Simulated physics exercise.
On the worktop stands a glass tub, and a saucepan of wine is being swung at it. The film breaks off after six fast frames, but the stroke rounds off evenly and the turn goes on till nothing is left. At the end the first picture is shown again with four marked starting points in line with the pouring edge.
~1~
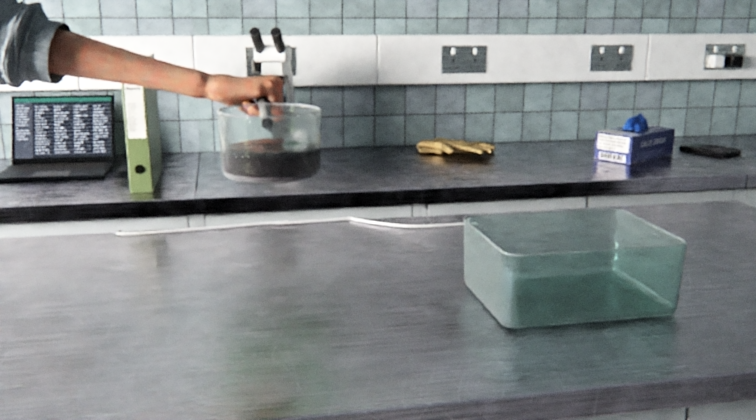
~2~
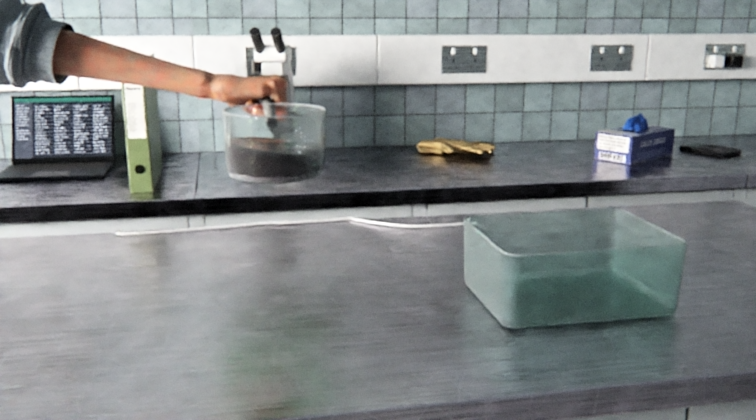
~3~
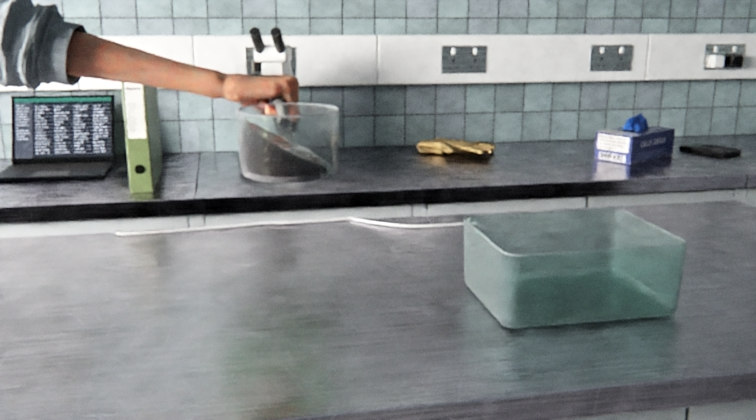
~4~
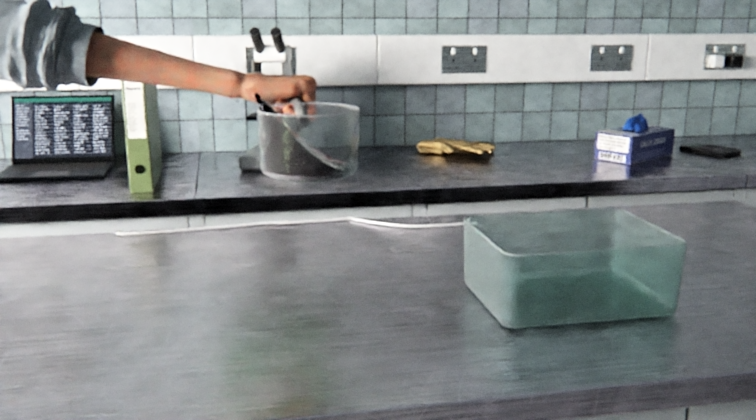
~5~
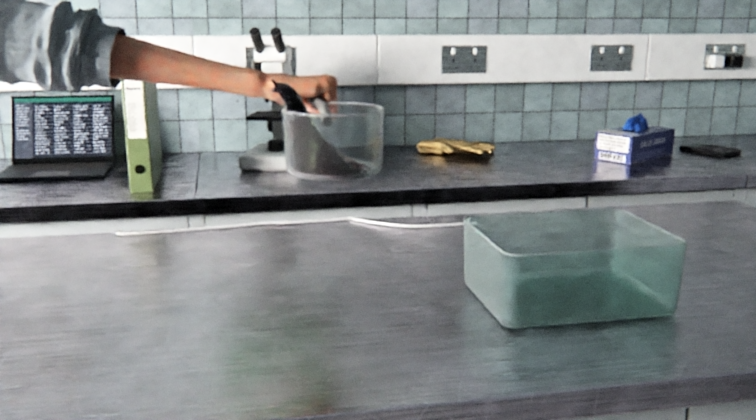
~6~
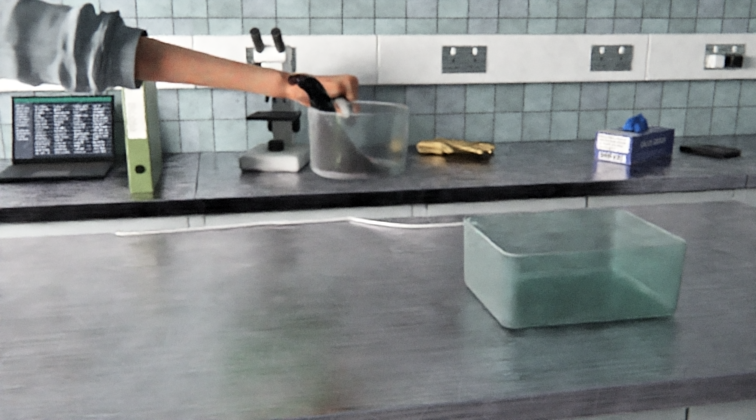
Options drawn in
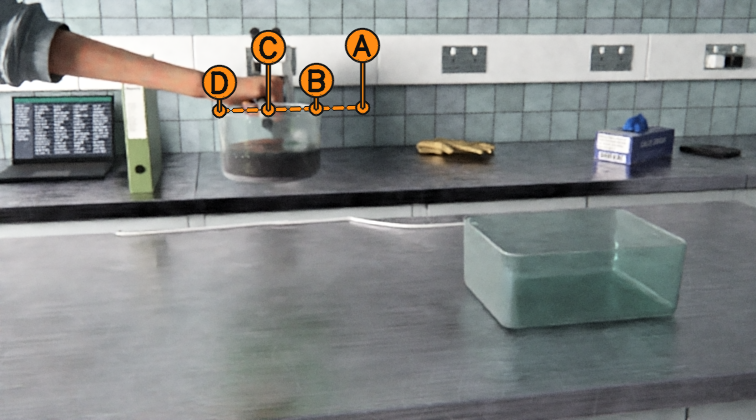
An arm swung a clear pan of dark liquid rightward above the worktop, toward a still glass tub, and the liquid sloshed up the pan's left side, then rose over the rim.
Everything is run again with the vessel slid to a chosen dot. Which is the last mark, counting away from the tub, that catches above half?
A.
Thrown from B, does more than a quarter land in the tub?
Yes.
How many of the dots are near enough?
One of them.
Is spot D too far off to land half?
Yes, it does.
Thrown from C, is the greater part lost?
Yes, that goes wrong.
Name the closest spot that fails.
The answer is B.
In orange, A at (362, 107); B at (316, 108); C at (268, 109); D at (219, 110).
For spot A, about 89 % lands in the tub, 5 % falls short and 6 % goes beside or beyond.
For spot B, about 37 % lands in the tub, 59 % falls short and 5 % goes beside or beyond.
For spot C, about 17 % lands in the tub, 79 % falls short and 5 % goes beside or beyond.
For spot D, about 4 % lands in the tub, 95 % falls short.
